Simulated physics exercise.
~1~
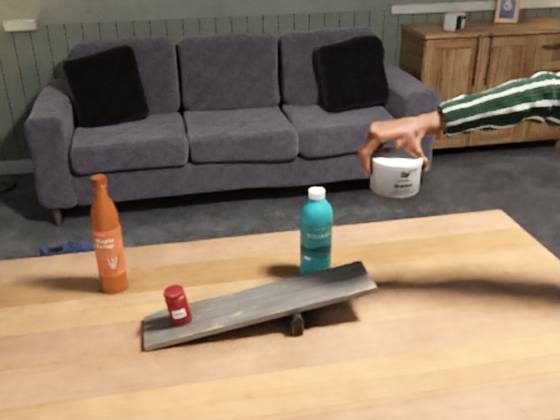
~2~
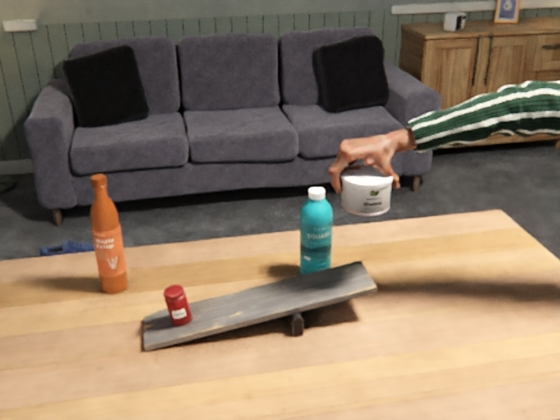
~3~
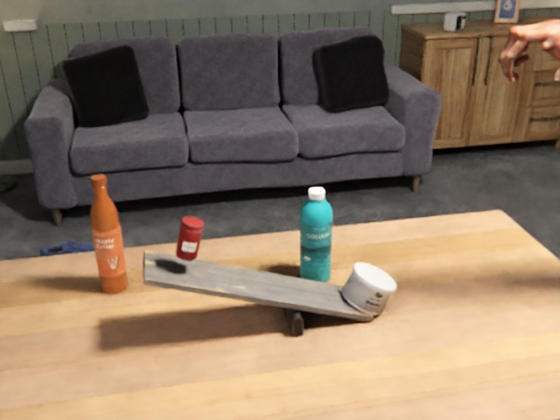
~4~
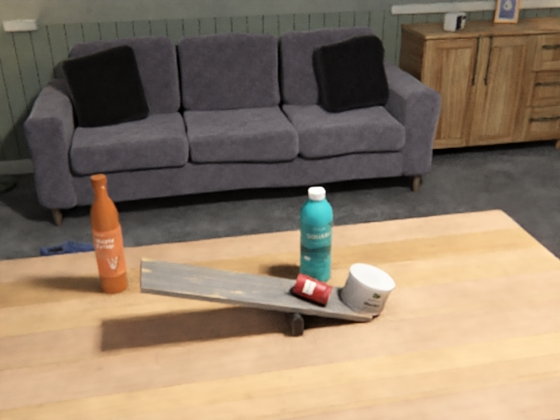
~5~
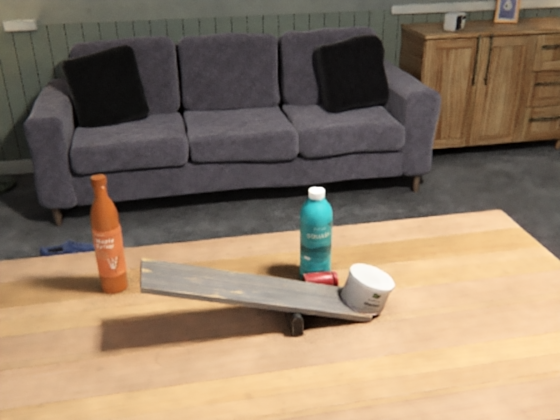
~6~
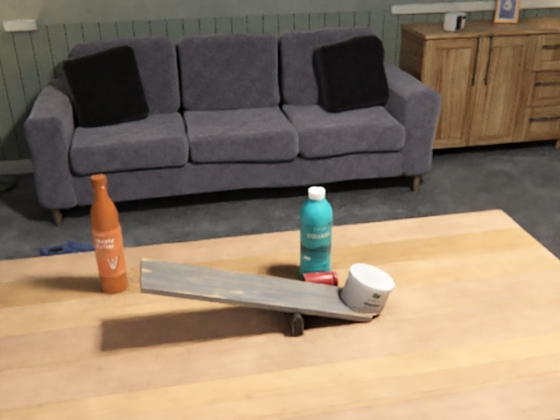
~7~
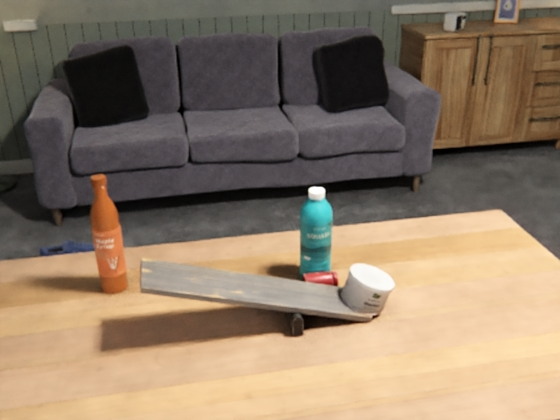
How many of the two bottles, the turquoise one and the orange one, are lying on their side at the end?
None of them are, as both the turquoise bottle and the orange bottle are still standing upright at the end.
